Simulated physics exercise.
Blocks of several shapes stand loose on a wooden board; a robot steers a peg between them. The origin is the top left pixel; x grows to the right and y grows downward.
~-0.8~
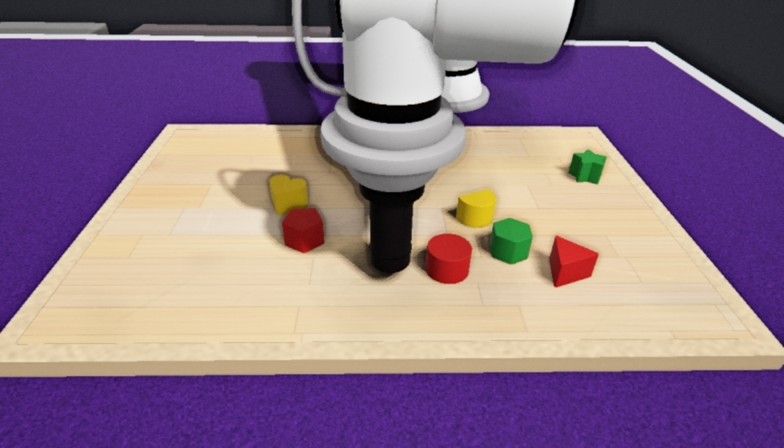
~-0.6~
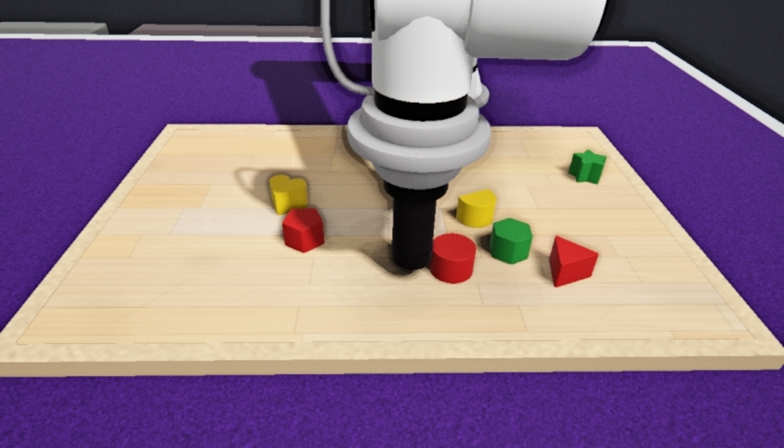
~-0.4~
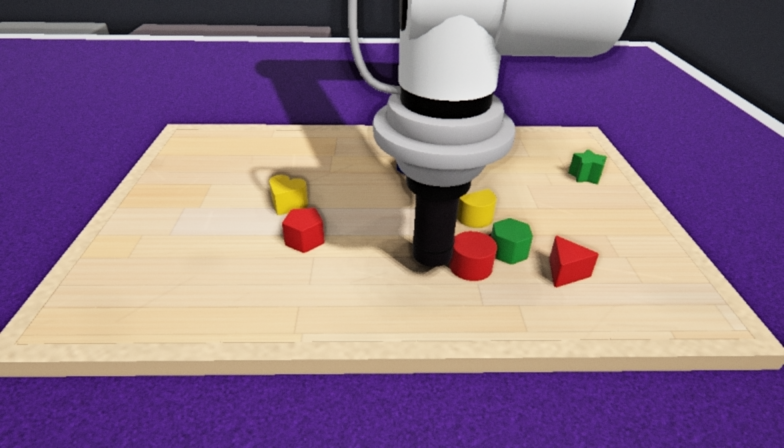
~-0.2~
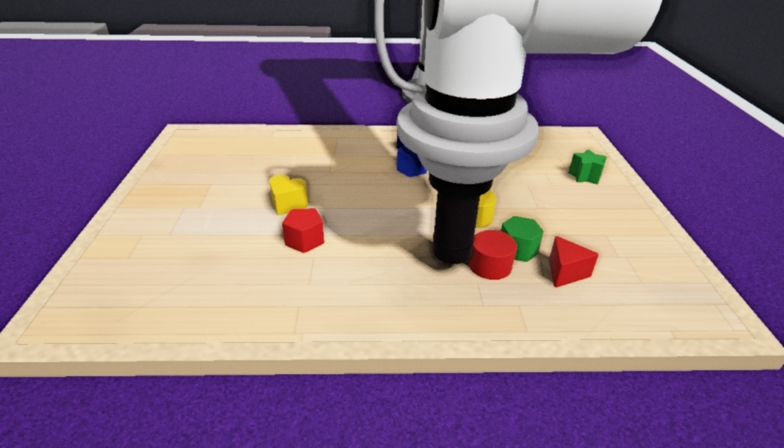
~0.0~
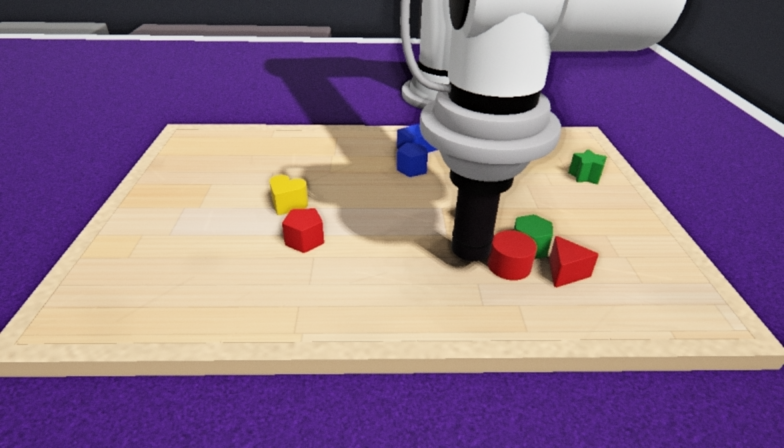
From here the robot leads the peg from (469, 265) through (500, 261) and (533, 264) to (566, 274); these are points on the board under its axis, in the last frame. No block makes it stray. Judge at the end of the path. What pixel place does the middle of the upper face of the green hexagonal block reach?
At the end it should sit near (549, 220).
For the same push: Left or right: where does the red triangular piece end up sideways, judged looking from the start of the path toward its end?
That block drifts right.
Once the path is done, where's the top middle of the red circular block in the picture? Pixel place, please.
That would be at about pixel (618, 255).
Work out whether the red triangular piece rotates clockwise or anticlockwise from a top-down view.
That block twists clockwise.
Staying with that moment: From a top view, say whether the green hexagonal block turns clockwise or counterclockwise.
Verdict: Counterclockwise.
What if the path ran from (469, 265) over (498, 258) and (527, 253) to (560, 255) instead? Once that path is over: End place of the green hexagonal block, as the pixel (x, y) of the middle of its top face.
My prediction: (572, 213).
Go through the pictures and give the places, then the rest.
Tip of the peg at (390, 261), middles of tops, yellow half-round block at (480, 198), red circular block at (450, 246), green hexagonal block at (513, 229), red triangular piece at (572, 250), in the first frame.
Peg at (412, 258), red circular block at (454, 246), in the second frame.
Peg at (432, 255), red circular block at (474, 244), in the third frame.
Peg at (452, 253), red circular block at (494, 243), green hexagonal block at (523, 227), in the fourth frame.
Peg at (471, 250), yellow half-round block hidden, red circular block at (514, 243), green hexagonal block at (534, 225), red triangular piece at (572, 250), in the fifth frame.
On the path given first. One third of the way, peg at (504, 247); red circular block at (548, 244); green hexagonal block at (548, 220), turned 35° anticlockwise; red triangular piece at (586, 253).
Two thirds of the way, peg at (537, 250); red circular block at (582, 247); green hexagonal block at (549, 220), turned 35° anticlockwise; red triangular piece at (621, 260), turned 30° clockwise.
At the end, peg at (571, 259); yellow half-round block unmoved; red circular block at (618, 255); green hexagonal block at (549, 220), turned 35° anticlockwise; red triangular piece at (659, 267), turned 25° clockwise.
